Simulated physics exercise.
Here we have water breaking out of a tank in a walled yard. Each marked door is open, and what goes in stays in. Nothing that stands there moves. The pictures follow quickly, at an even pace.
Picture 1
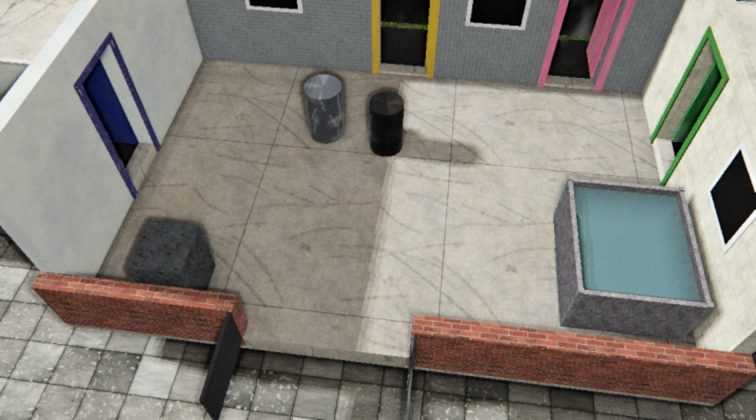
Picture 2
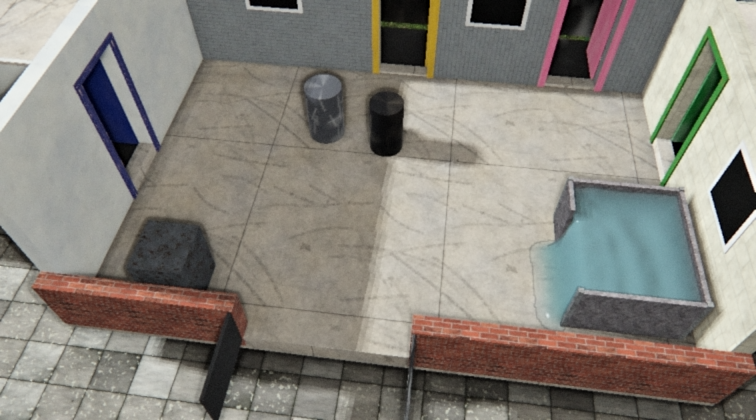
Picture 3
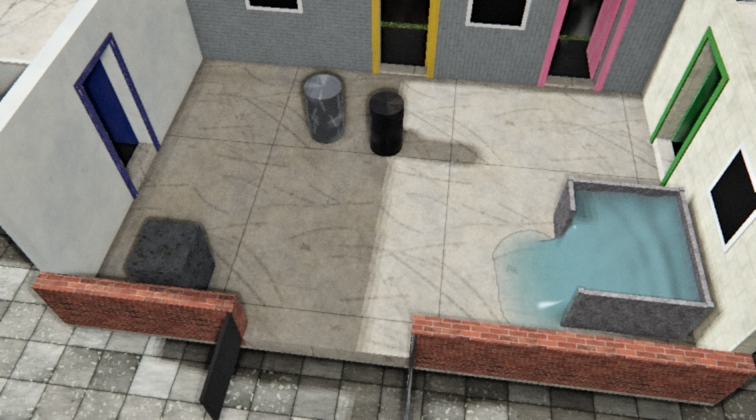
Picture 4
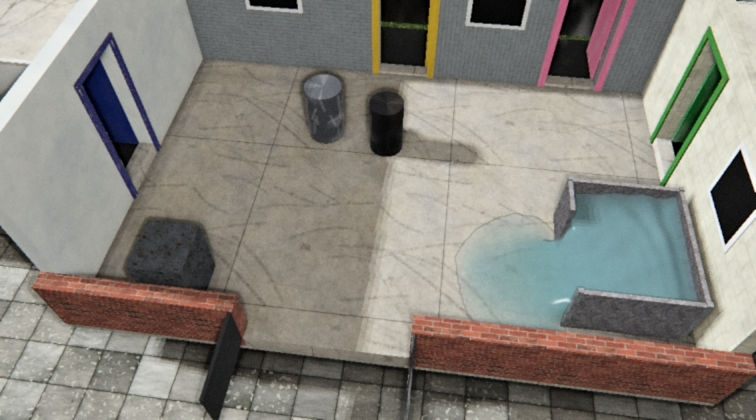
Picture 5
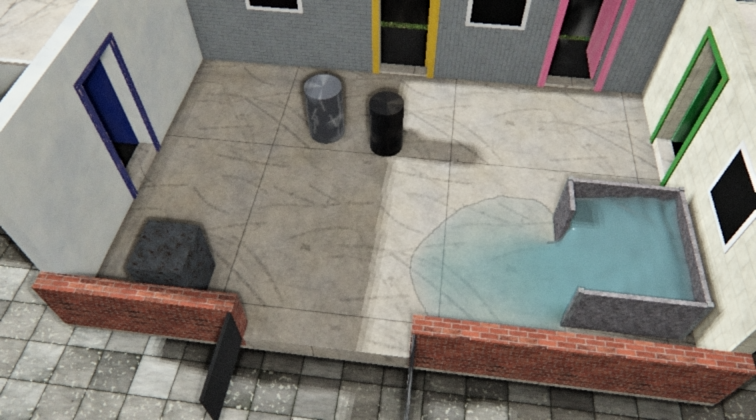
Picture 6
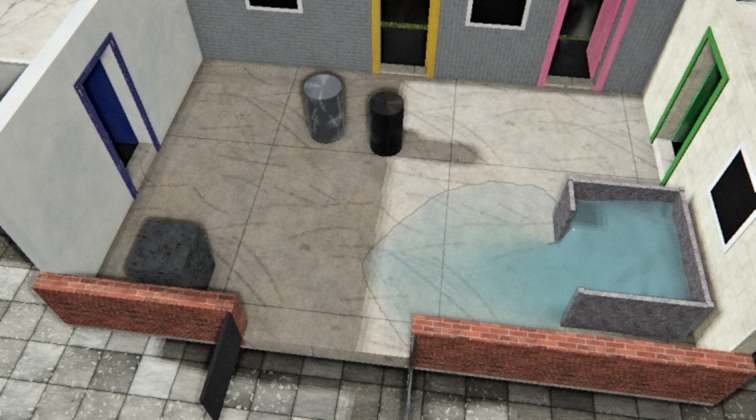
A walled yard with coloured doorways and two barrels had a full stone tank on the right; its left side opened up, and water poured out and spread leftward across the paved floor.
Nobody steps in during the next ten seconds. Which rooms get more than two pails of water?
In the end: The pink door stays under that; the green door stays under that; the yellow door stays under that; the blue door stays under that.
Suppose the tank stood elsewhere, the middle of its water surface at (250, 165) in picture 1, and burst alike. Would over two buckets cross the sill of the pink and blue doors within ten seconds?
One by one: The pink door keeps below it, the blue door takes more.
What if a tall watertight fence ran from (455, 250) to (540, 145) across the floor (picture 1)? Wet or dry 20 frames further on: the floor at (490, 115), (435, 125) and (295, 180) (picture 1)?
In that order: Free of water, dry, under water.
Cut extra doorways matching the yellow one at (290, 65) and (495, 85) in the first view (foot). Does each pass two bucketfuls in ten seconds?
In that order: Passes that mark, lets less in.
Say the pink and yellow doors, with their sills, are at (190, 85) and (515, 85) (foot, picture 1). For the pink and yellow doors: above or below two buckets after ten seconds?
My reading: Pink door is over, yellow door keeps below it.
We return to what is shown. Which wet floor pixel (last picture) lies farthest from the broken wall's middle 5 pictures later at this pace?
I would point to (193, 257).
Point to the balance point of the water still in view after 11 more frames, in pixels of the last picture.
I would point to (442, 263).
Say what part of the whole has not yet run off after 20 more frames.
Close to 90 %.
A moment on, water covers 35 % of the floor; the pink door not reached, the green door not reached, the yellow door not reached, the blue door not reached.
Next, water covers 50 % of the floor; the pink door not reached, the green door not reached, the yellow door not reached, the blue door not reached.
Then, water covers 60 % of the floor; the pink door not reached, the green door not reached, the yellow door wet at the sill, nothing in, the blue door under two buckets in.
Later, water covers 65 % of the floor; the pink door not reached, the green door not reached, the yellow door wet at the sill, nothing in, the blue door under two buckets in.
In the end, water covers 95 % of the floor; the pink door wet at the sill, nothing in, the green door not reached, the yellow door under two buckets in, the blue door under two buckets in.
